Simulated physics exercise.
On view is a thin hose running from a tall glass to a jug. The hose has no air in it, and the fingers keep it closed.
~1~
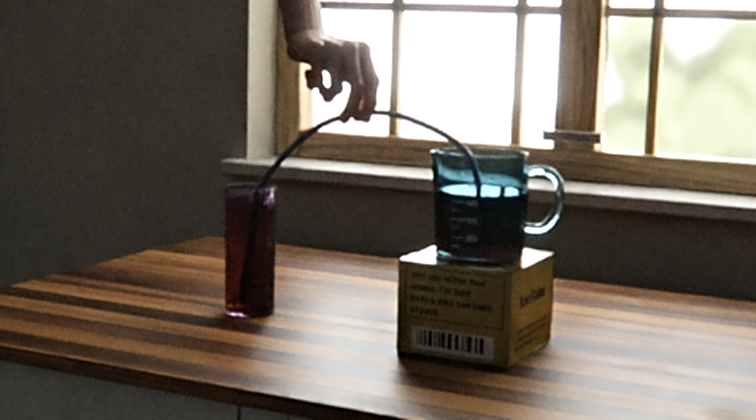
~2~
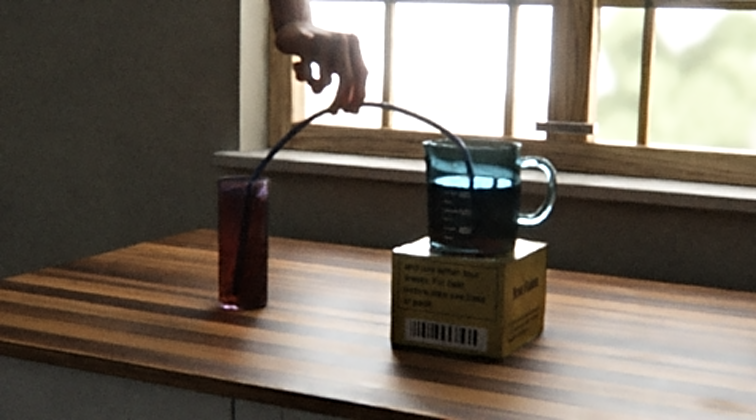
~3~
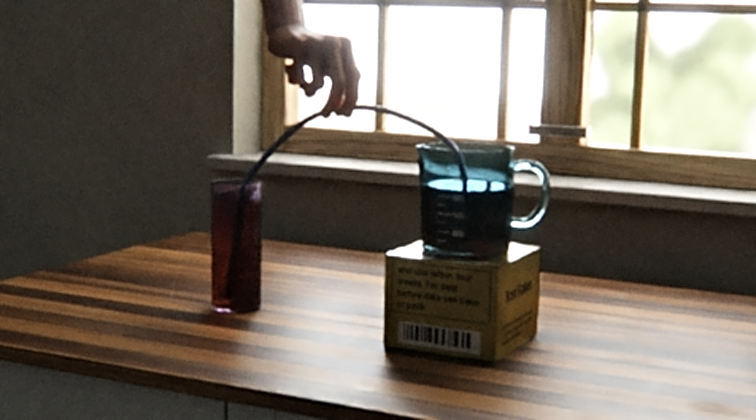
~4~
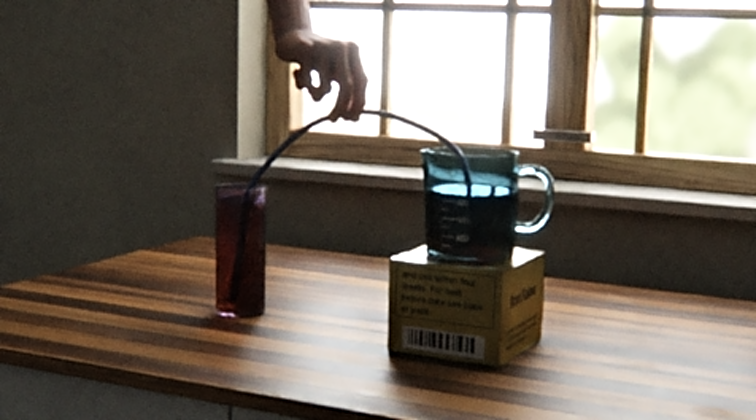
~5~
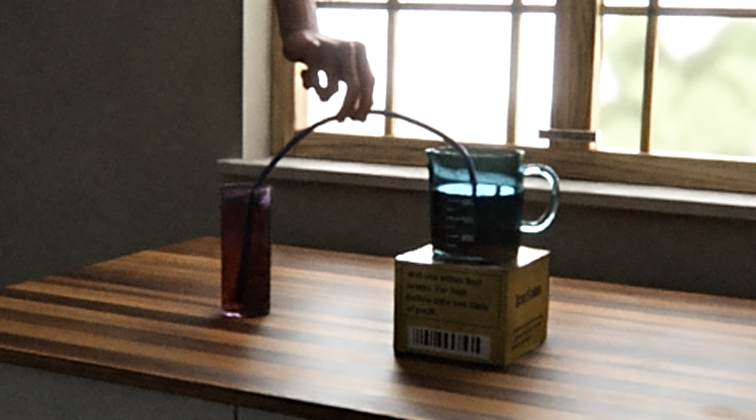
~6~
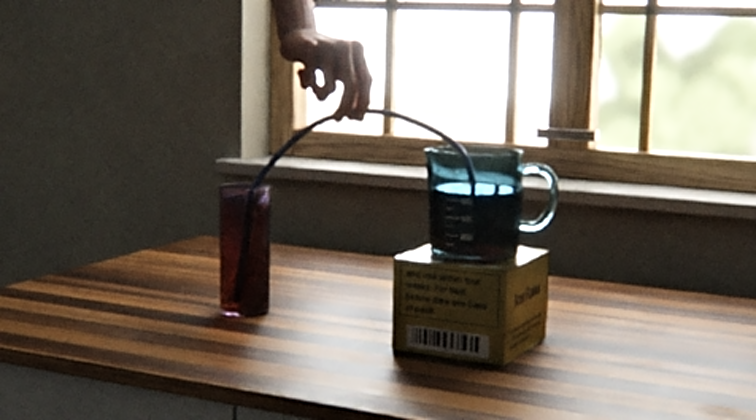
A hand holds a thin hose arched between a tall glass and a jug, barely moving.
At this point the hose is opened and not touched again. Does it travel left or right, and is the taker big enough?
It flows to the left, and the receiving one spills over.
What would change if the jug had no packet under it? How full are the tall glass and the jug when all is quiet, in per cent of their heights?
In the order asked, around 55 and then 75 per cent.
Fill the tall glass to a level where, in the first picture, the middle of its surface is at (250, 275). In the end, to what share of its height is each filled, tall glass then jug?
The first settles near 90 percent and the second near 30 percent.
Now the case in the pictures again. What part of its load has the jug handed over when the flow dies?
About 35 per cent.
A moment on, the tall glass is full to the brim; the jug is about half full; a puddle lies under the lower one.
When it is over, the tall glass is full to the brim; the jug is about half full; a puddle lies under the lower one; the two surfaces are level.
